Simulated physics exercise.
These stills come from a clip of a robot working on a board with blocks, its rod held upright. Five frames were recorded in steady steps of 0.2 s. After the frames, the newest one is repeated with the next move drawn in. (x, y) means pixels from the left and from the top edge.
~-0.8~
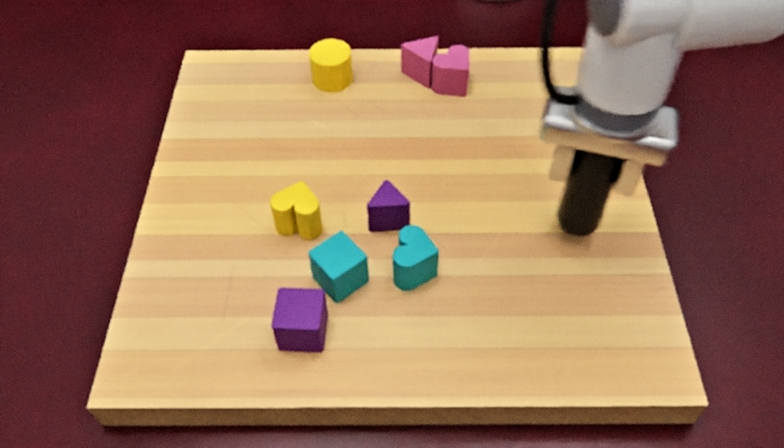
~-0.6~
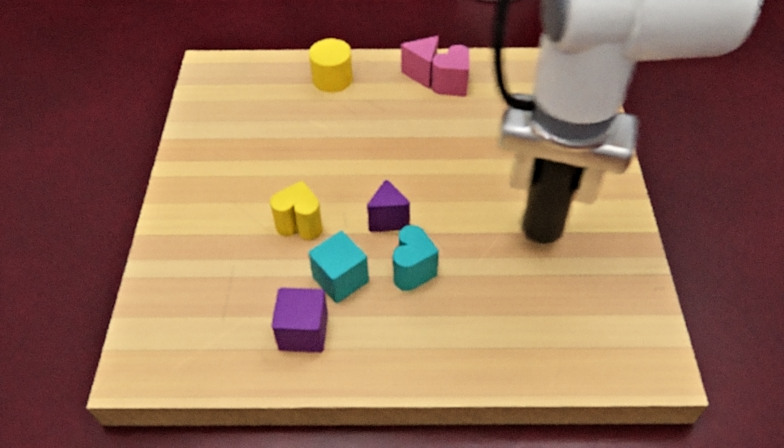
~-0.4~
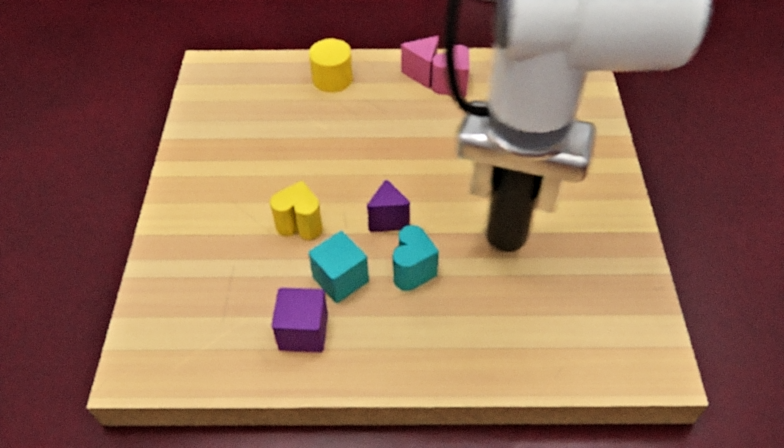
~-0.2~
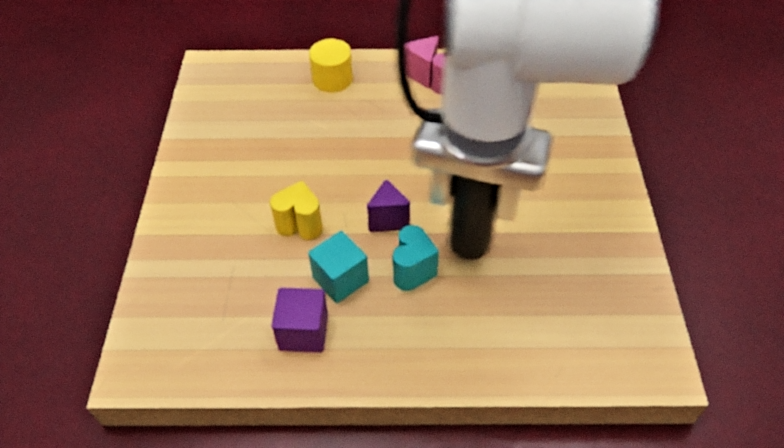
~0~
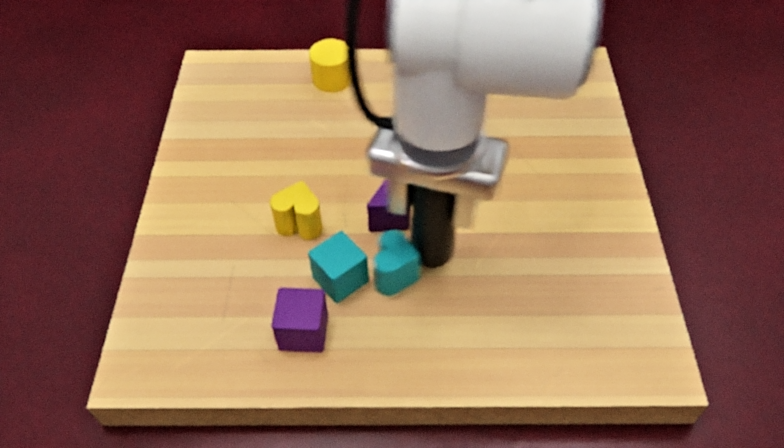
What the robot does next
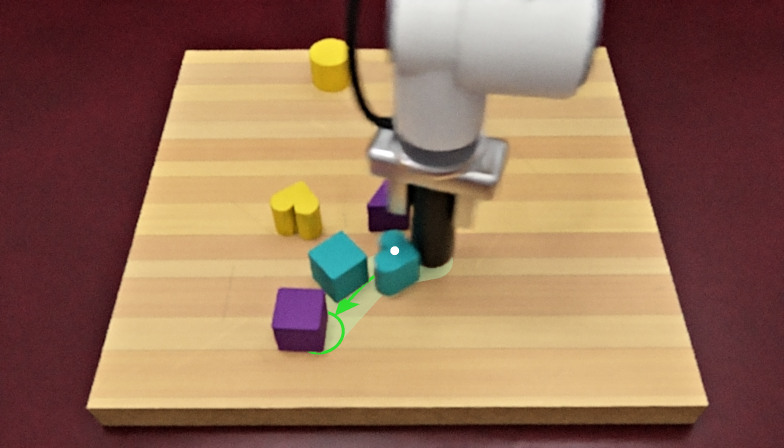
The footage shows a robot arm with a dark rod moving left across a wooden board of colored blocks, reaching the turquoise heart-shaped block and nudging it slightly left toward the turquoise cube while the other blocks stay still.
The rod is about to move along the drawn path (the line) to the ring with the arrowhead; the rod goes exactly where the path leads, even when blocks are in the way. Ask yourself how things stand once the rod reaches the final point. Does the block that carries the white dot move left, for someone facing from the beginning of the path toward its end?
Short answer: Yes.
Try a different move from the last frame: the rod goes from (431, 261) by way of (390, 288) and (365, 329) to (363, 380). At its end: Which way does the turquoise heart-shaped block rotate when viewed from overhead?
The block turns clockwise.
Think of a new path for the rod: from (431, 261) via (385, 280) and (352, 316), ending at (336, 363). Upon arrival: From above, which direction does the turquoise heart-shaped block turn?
If we look at it from overhead, the turquoise heart-shaped block pivots clockwise.
The line goes from (431, 261) via (386, 270) and (351, 298), ending at (320, 332); the dot is on the turquoise heart-shaped block.
On the path given first. One third of the way, rod at (384, 261); turquoise four-sided block at (311, 260), turned 35° clockwise; turquoise heart-shaped block at (353, 272), turned 20° anticlockwise.
Two thirds of the way, rod at (350, 288); purple four-sided block at (276, 321); turquoise four-sided block at (294, 265), turned 75° clockwise; turquoise heart-shaped block at (320, 304), turned 20° anticlockwise.
At the end, rod at (318, 322); purple four-sided block at (234, 347), turned 15° clockwise; turquoise four-sided block at (294, 265), turned 75° clockwise; purple three-sided block unmoved; turquoise heart-shaped block at (282, 338).
